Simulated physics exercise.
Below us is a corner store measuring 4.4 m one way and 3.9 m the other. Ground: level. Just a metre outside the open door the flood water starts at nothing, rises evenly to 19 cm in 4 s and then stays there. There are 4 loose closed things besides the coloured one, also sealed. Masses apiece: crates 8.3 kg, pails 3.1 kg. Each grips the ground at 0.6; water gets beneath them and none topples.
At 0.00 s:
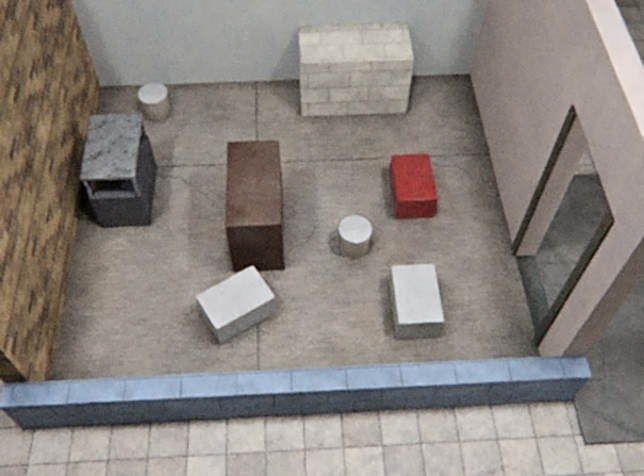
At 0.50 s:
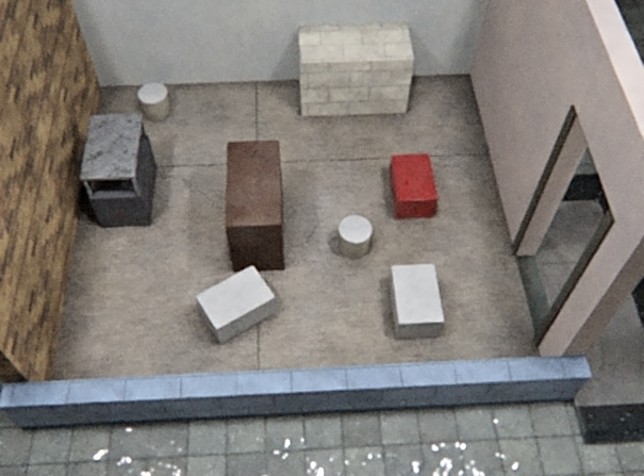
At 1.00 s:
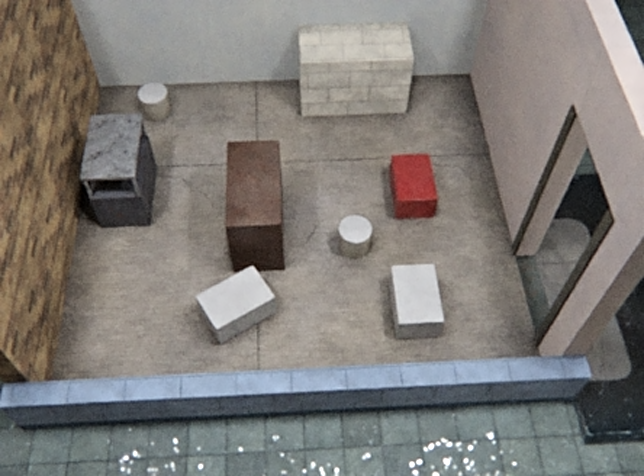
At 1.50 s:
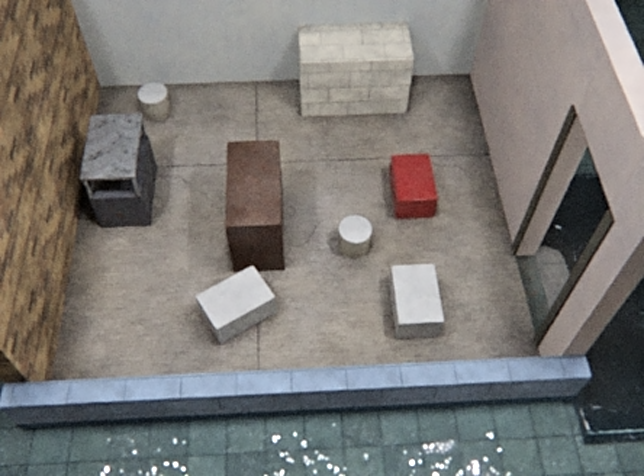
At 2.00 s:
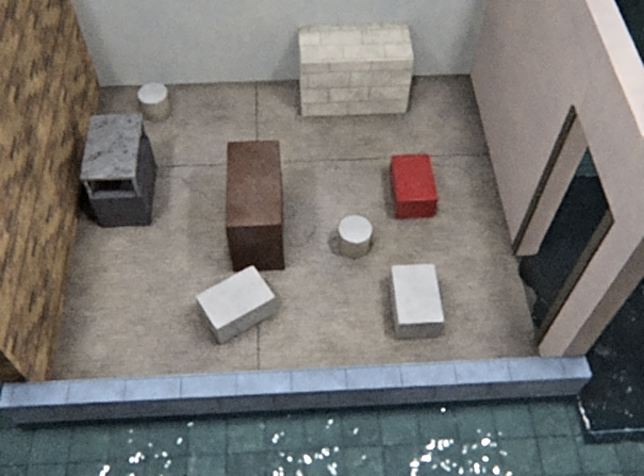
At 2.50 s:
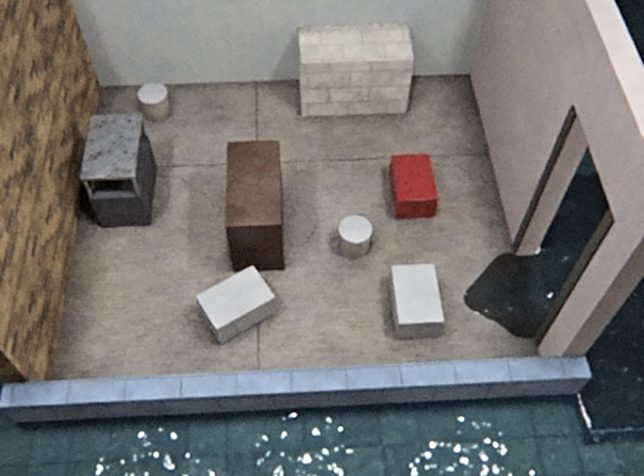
The video shows a walled room holding a red crate and several blocks and cylinders, none of which move, while water covers the paving outside, deepens, and then spreads through the doorway at right onto a small patch of floor.
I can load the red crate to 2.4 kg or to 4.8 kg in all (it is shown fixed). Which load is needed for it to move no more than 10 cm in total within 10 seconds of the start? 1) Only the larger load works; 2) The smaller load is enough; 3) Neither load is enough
The answer is 3.
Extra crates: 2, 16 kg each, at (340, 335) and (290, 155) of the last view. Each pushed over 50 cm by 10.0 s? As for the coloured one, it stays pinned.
First exceeds it, then stays inside.
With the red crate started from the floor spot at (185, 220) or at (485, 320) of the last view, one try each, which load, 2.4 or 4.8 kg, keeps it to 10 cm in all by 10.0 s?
Try by try, no option works; no option works.
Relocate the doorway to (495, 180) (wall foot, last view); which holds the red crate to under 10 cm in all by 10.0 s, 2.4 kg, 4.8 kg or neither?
If so, then both options fall short.
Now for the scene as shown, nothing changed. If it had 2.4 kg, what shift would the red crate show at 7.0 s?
Shift: Roughly 40 cm.
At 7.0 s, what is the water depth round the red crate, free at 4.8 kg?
Around 2 cm.
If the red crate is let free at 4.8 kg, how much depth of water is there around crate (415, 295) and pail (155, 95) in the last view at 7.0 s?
Around 6 cm and 0 cm.
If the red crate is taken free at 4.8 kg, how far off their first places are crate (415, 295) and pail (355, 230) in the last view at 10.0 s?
The first is 300 cm from its start, the second 150 cm.
After 3.5 s the red crate would be 0 cm from its start with 2.4 kg and 0 cm from its start with 4.8 kg; 0 cm of water round it then.
After 4.5 s the red crate would be 3 cm from its start with 2.4 kg and 0 cm from its start with 4.8 kg; 2 cm of water round it then.
After 7.0 s the red crate would be 40 cm from its start with 2.4 kg and 1 cm from its start with 4.8 kg; 2 cm of water round it then.
After 10.0 s the red crate would be 70 cm from its start with 2.4 kg and 24 cm from its start with 4.8 kg; 3 cm of water round it then.
